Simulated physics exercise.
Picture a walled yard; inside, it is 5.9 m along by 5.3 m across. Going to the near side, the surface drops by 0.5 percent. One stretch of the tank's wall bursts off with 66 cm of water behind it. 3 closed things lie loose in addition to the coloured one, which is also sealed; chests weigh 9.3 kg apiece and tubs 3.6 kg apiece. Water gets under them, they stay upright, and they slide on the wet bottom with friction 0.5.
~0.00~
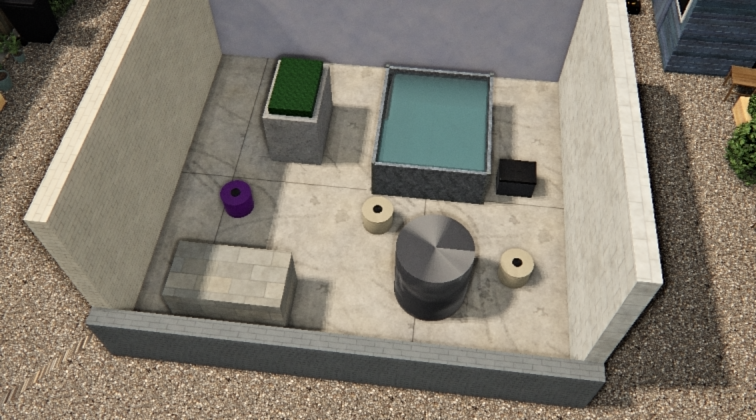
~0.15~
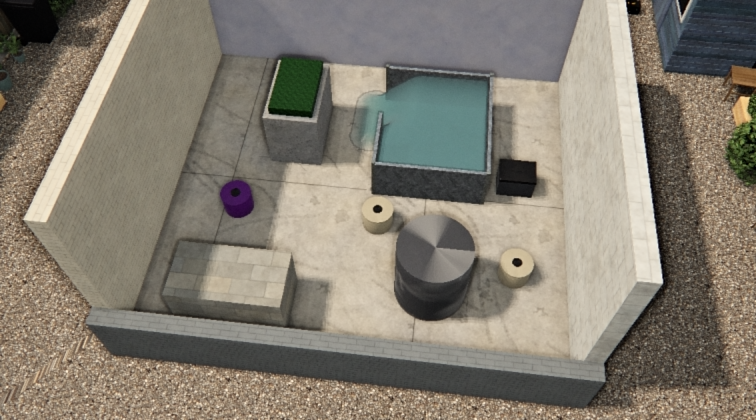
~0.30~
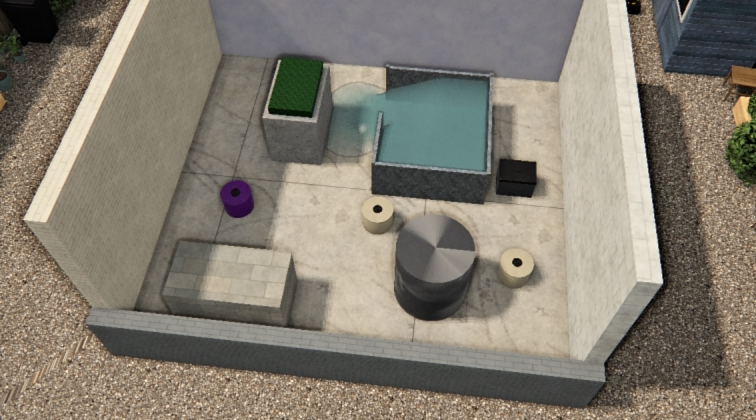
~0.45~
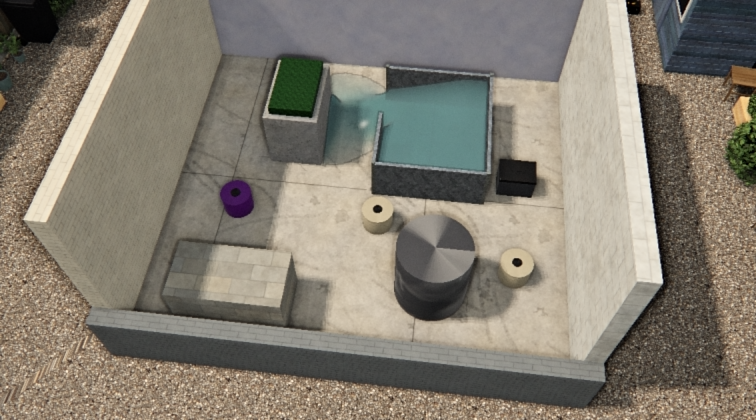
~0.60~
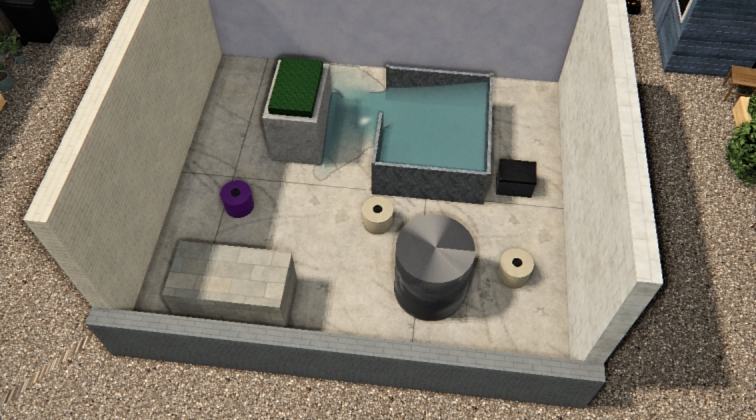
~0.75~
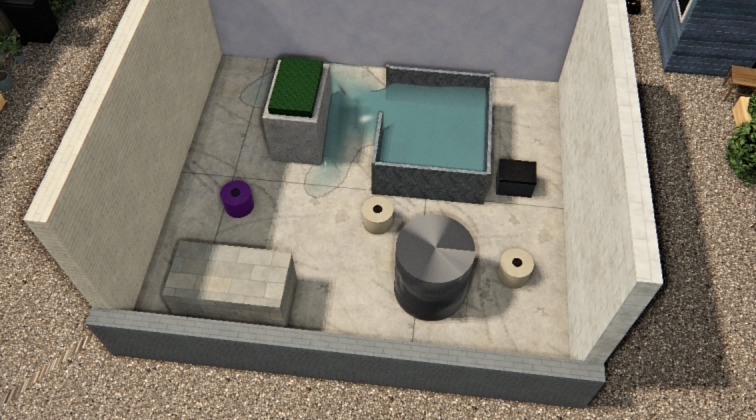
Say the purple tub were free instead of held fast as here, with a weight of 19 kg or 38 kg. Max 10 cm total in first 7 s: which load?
It's going to need the heavier option.
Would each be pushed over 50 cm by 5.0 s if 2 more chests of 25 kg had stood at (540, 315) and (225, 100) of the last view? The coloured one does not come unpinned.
First one stayed within, second went beyond.
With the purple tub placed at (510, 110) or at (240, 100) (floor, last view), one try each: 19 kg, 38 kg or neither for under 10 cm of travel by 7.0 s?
Try 1: Lesser mass sufficient. Try 2: Both insufficient.
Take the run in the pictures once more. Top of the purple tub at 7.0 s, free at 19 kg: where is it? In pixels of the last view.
Somewhere about (246, 228).
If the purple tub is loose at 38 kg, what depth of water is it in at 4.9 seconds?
About 10 cm.
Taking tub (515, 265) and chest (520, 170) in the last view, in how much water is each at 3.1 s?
0 and 0 cm.
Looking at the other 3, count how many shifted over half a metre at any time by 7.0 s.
My count gives 1.
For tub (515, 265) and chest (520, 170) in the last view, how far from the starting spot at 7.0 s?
In order, they end up 10 cm and 0 cm from where they began.
After 1.4 s the purple tub would be 0 cm from its start with 19 kg and 0 cm from its start with 38 kg; 0 cm of water round it then.
After 3.1 s the purple tub would be 2 cm from its start with 19 kg and 0 cm from its start with 38 kg; 6 cm of water round it then.
After 4.9 s the purple tub would be 45 cm from its start with 19 kg and 0 cm from its start with 38 kg; 10 cm of water round it then.
After 7.0 s the purple tub would be 66 cm from its start with 19 kg and 0 cm from its start with 38 kg; 8 cm of water round it then.
